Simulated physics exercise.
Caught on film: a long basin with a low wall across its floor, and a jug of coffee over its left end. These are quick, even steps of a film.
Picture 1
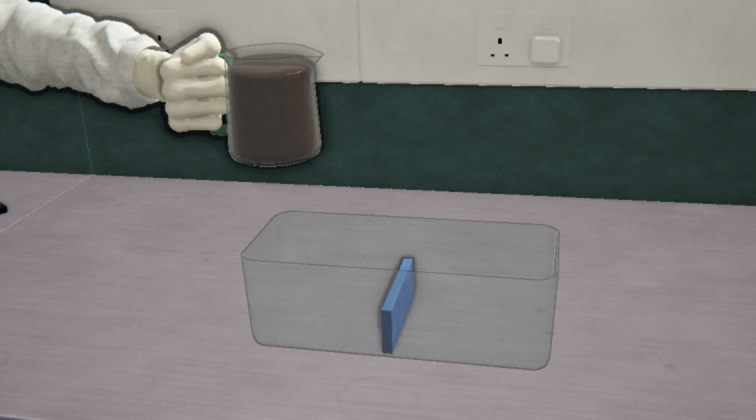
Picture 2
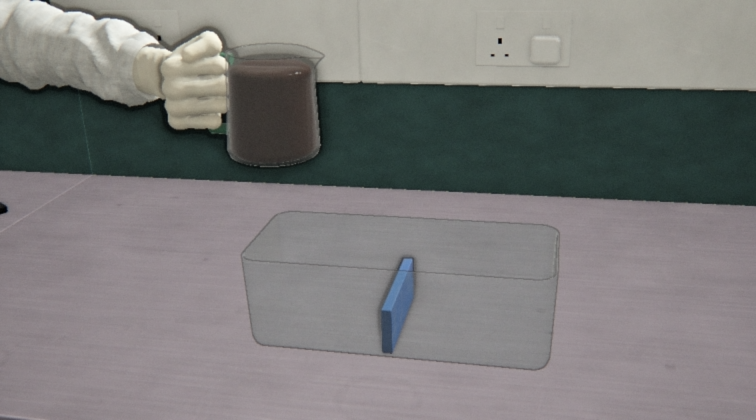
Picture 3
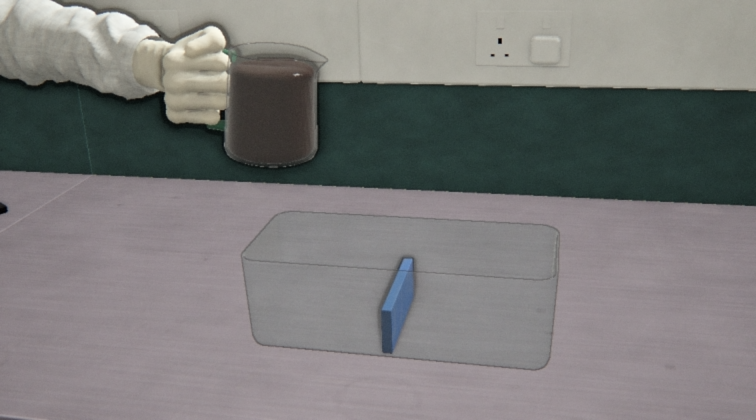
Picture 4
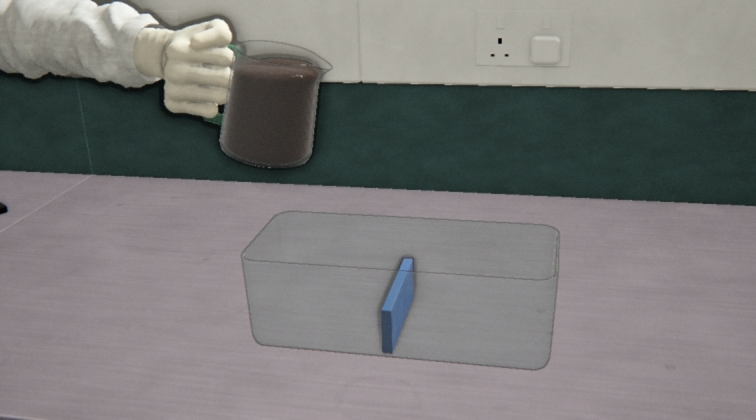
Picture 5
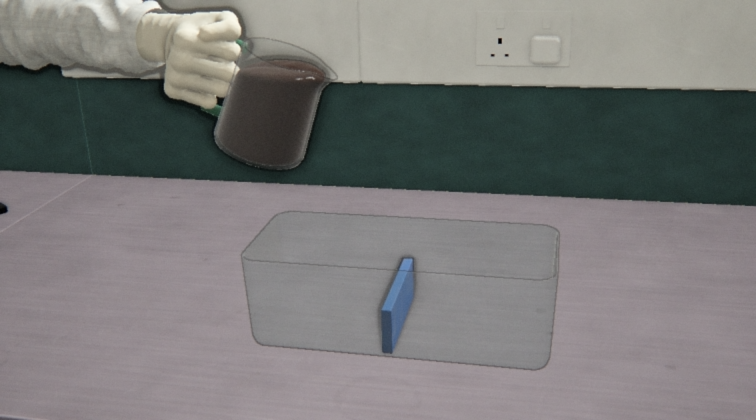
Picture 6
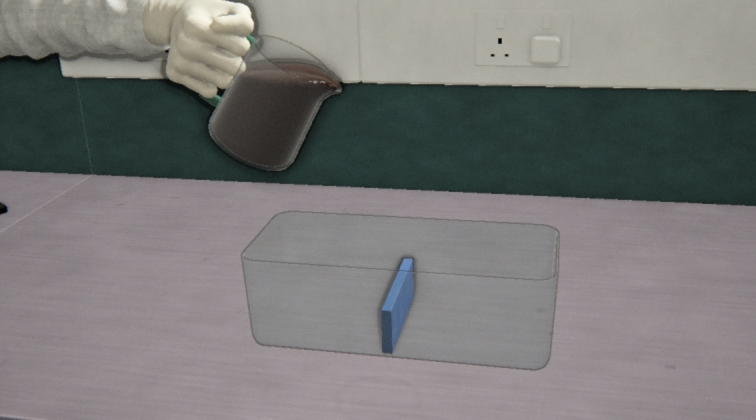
A gloved hand held a glass jug of coffee above the left end of a clear basin with a low blue wall inside, then tilted it to the right, slowly at first and then further.
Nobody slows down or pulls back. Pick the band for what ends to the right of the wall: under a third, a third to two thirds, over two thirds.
The share right of the wall is from a third to two thirds.
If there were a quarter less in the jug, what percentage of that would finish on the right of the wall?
It comes to 35 per cent or so.
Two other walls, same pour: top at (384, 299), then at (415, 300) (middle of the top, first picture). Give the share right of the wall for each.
About 85 and 25 per cent.
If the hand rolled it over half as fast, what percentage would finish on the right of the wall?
About 60 per cent.
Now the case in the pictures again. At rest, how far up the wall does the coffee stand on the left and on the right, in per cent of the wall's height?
Left: 20 %. Right: 30 %.
A moment on, the tilt is 90° and 67 per cent is still to pour, 1 is left of the wall and 7 right of it.
Next, the tilt is 100° and 26 per cent is still to pour, 17 is left of the wall and 35 right of it.
Then the tilt is 100° and 9 per cent is still to pour, 29 is left of the wall and 55 right of it.
Later the tilt is 100° and 3 per cent is still to pour, 39 is left of the wall and 55 right of it.
Finally, 43 per cent lies left of the wall, 56 right of it and 1 outside.
